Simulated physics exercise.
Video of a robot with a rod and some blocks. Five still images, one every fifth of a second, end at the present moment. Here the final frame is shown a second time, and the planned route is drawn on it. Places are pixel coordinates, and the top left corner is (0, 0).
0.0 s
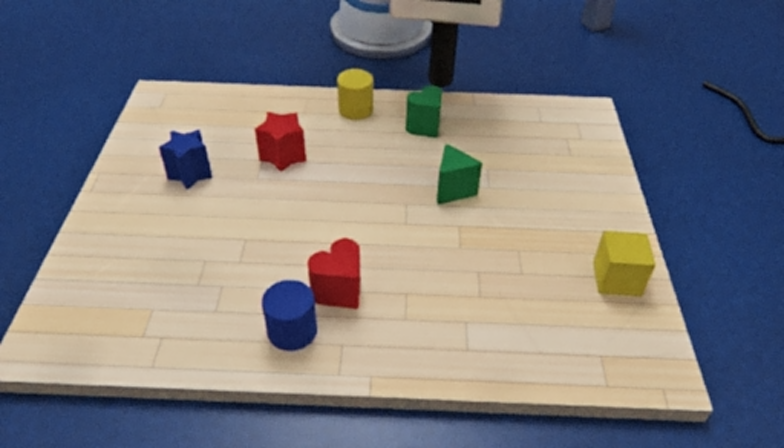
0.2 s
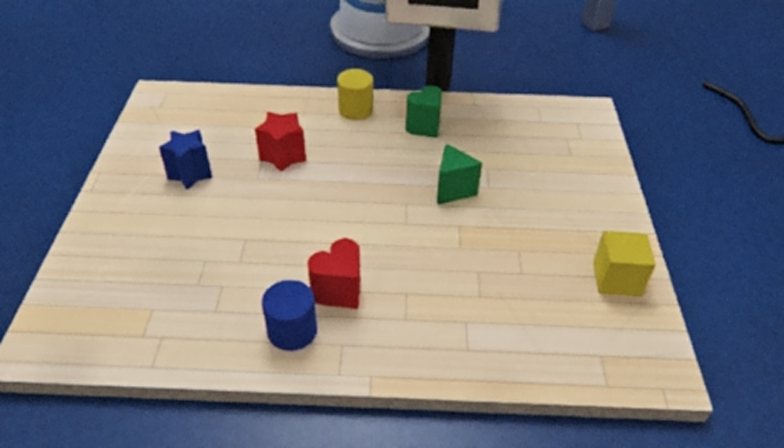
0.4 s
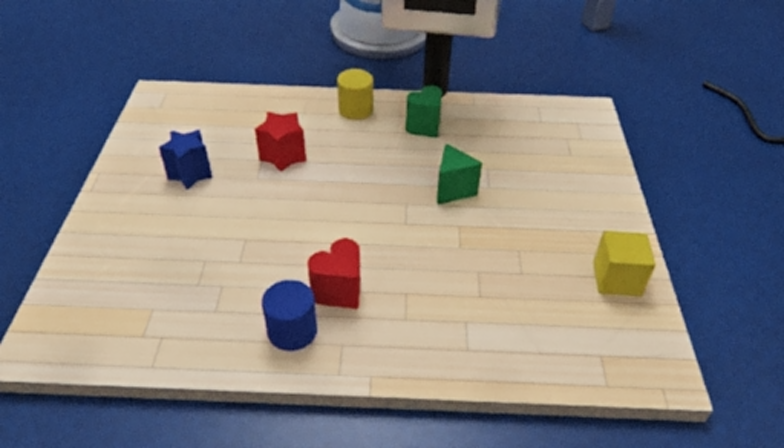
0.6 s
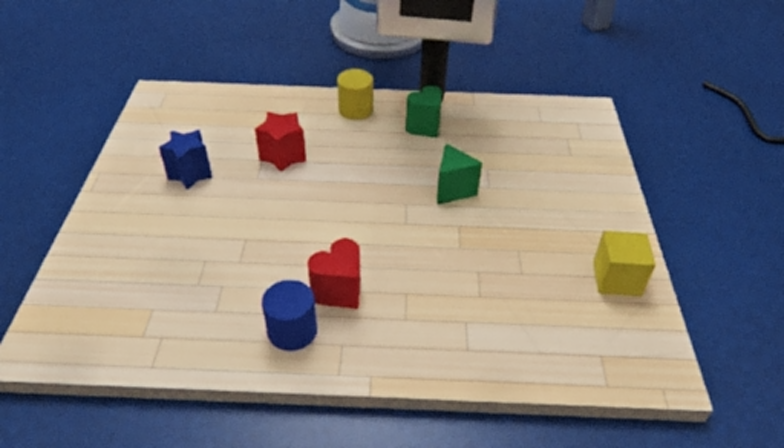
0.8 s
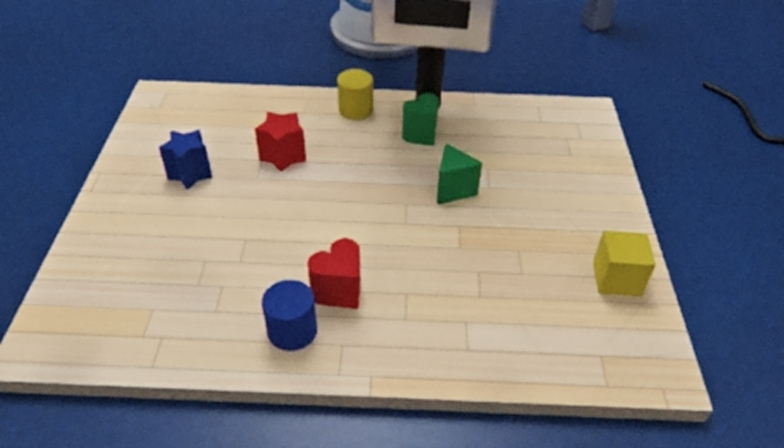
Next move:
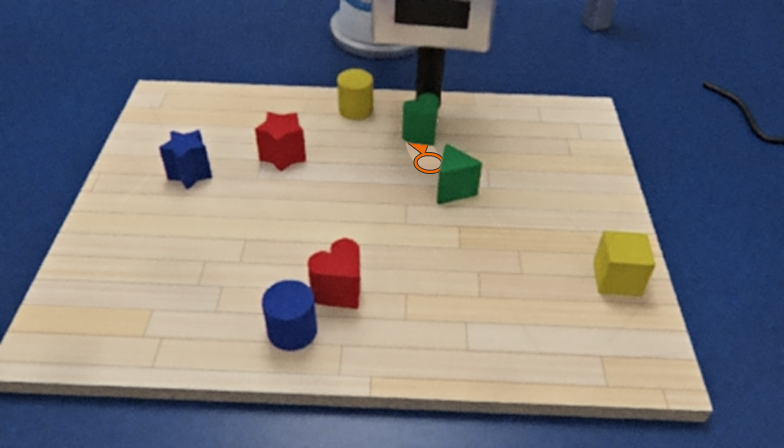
On a pale wooden board set on a blue surface, eight red, blue, green and yellow blocks sit scattered while a robot's dark rod stands at the far edge. The rod eases slightly left and toward the viewer, then nudges the green heart-shaped block a little nearer; the other blocks stay still.
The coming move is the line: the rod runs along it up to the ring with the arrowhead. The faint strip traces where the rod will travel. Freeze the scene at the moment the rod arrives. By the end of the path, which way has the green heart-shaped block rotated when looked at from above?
The sense of turning is clockwise.
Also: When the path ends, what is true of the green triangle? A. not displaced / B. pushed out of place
Choice A: Not displaced.
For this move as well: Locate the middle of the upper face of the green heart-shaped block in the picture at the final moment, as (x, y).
Its top middle: (410, 146).
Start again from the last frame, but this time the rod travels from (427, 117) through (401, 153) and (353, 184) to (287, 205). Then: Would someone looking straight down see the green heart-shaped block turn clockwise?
Short answer: No.
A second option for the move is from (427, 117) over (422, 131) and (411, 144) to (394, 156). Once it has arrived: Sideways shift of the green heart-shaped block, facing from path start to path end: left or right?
Seen from start to end, it moves left.
The drawn path runs from (427, 117) over (420, 131) and (420, 147) to (429, 163).
On the path given first. Halfway along, rod (419, 129); green heart-shaped block (415, 128).
At the end, rod (430, 153); green heart-shaped block (410, 146), turned 50° clockwise; green triangle not moved.
